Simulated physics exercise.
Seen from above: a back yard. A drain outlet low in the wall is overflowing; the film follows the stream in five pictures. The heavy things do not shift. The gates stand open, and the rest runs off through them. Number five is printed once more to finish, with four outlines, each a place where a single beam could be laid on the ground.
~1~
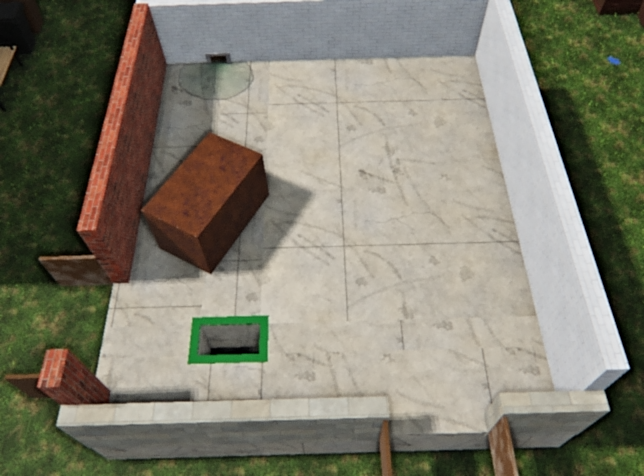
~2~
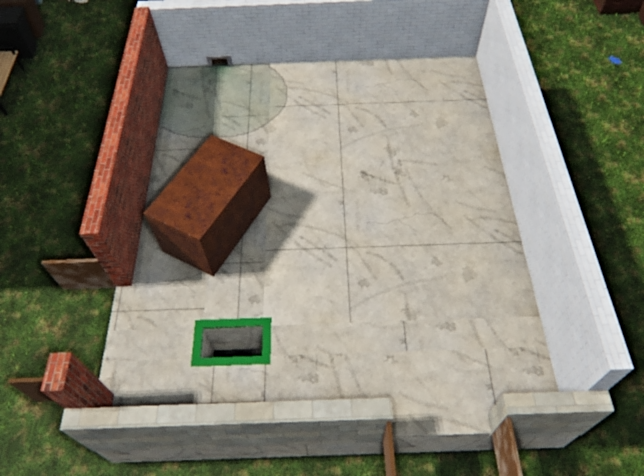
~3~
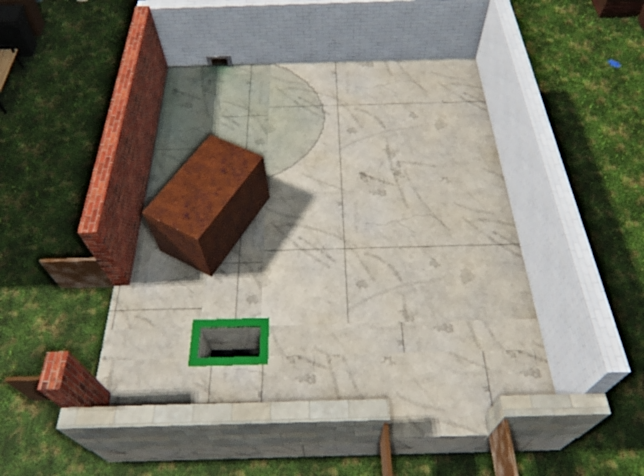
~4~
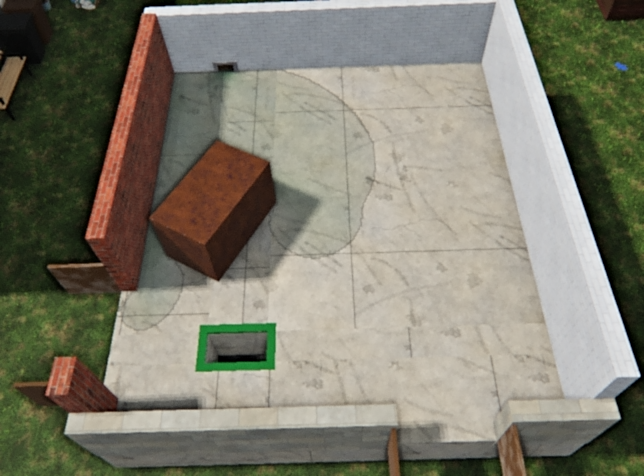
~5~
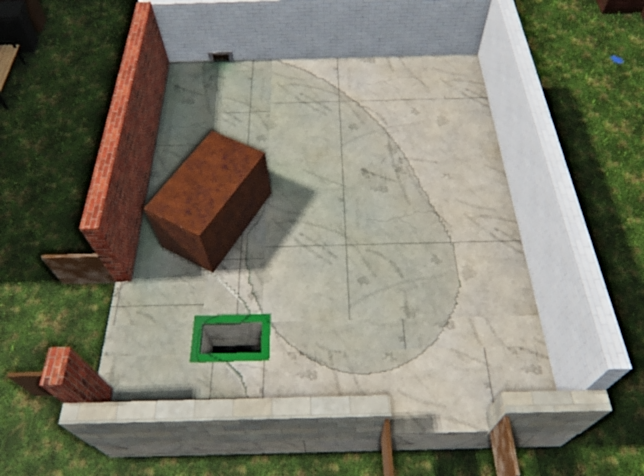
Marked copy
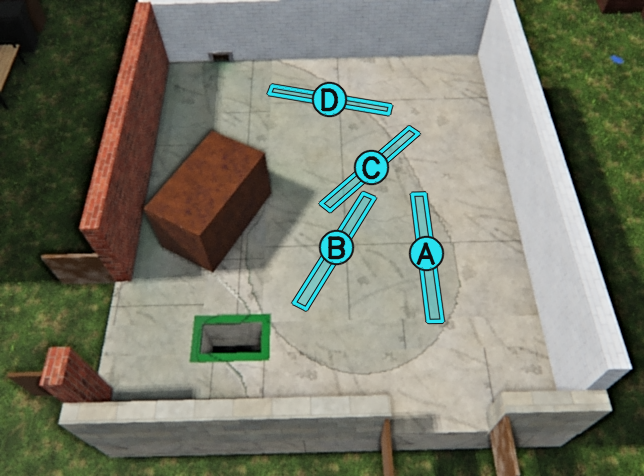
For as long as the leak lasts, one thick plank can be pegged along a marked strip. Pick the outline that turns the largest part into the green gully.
Go for B.
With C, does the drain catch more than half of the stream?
No, it does not.
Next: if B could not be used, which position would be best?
Position C.
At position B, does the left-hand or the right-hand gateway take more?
The right one.
On the marked copy, A from (435, 321) to (418, 194); B from (300, 305) to (368, 195); C from (325, 207) to (413, 130); D from (270, 89) to (389, 109).
Choosing A, about 25 % of the stream goes into the green gully, about 74 % out by the gates.
Choosing B, about 48 % of the stream goes into the green gully, about 51 % out by the gates.
Choosing C, about 37 % of the stream goes into the green gully, about 62 % out by the gates.
Choosing D, about 21 % of the stream goes into the green gully, about 79 % out by the gates.
